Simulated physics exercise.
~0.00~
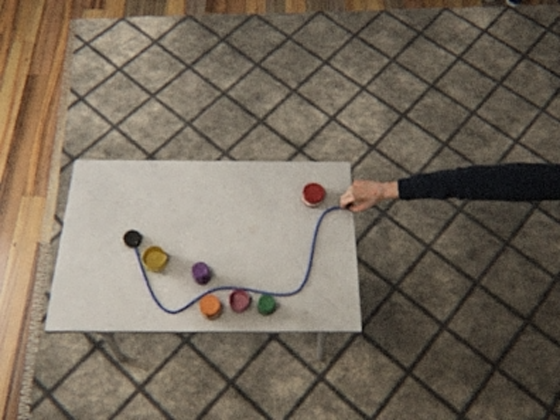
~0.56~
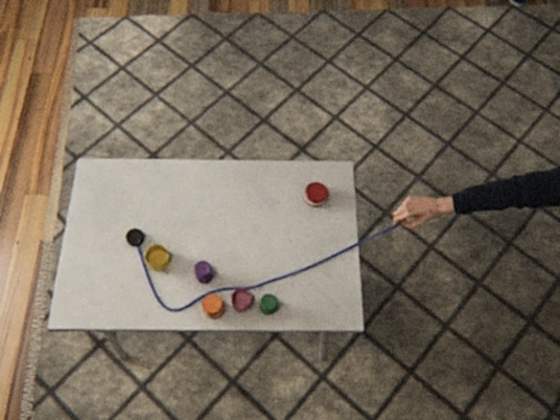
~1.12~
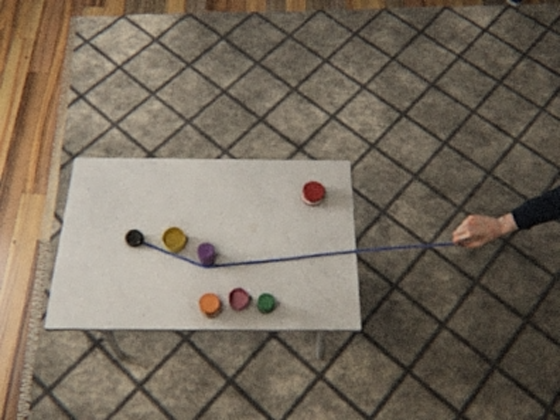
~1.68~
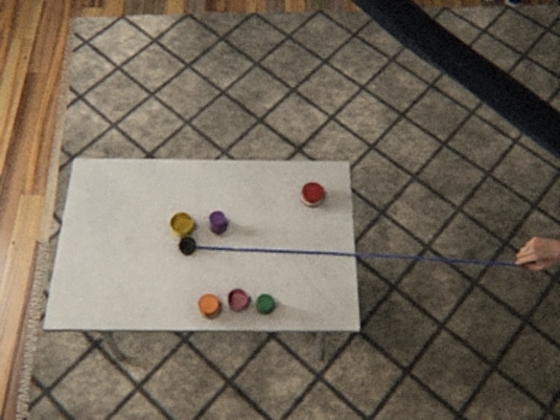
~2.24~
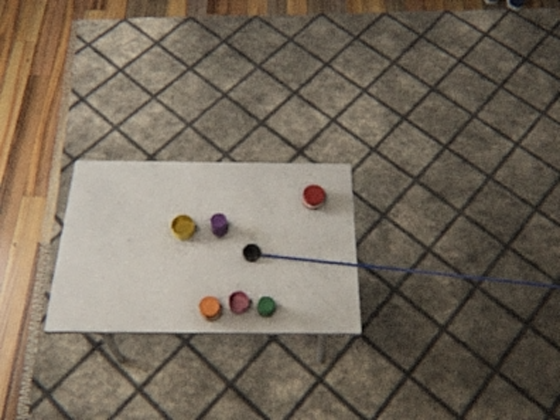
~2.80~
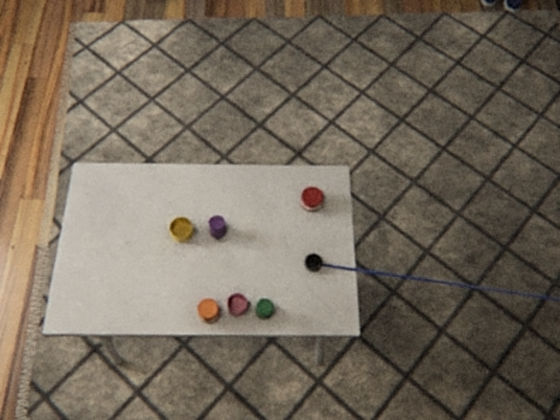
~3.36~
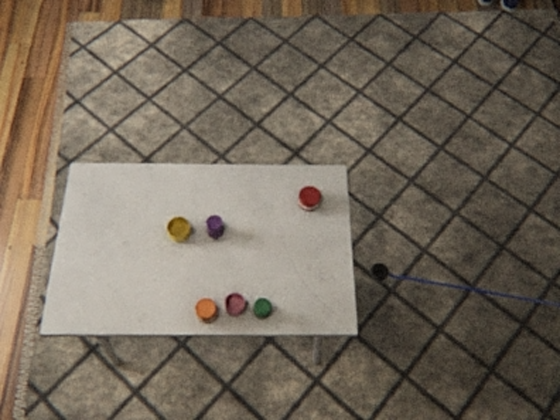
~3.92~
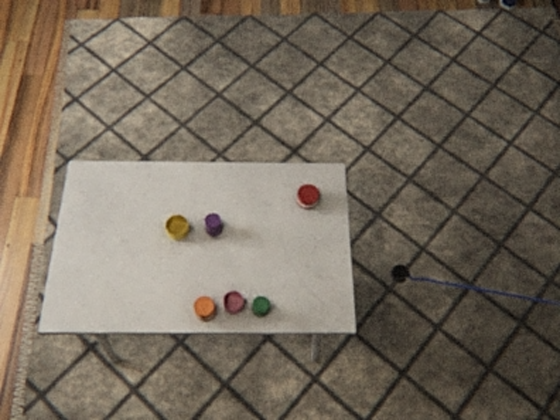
Blue cord pulled rightwards by a hand shifts yellow and purple pots, then drags a small black object off the white table.
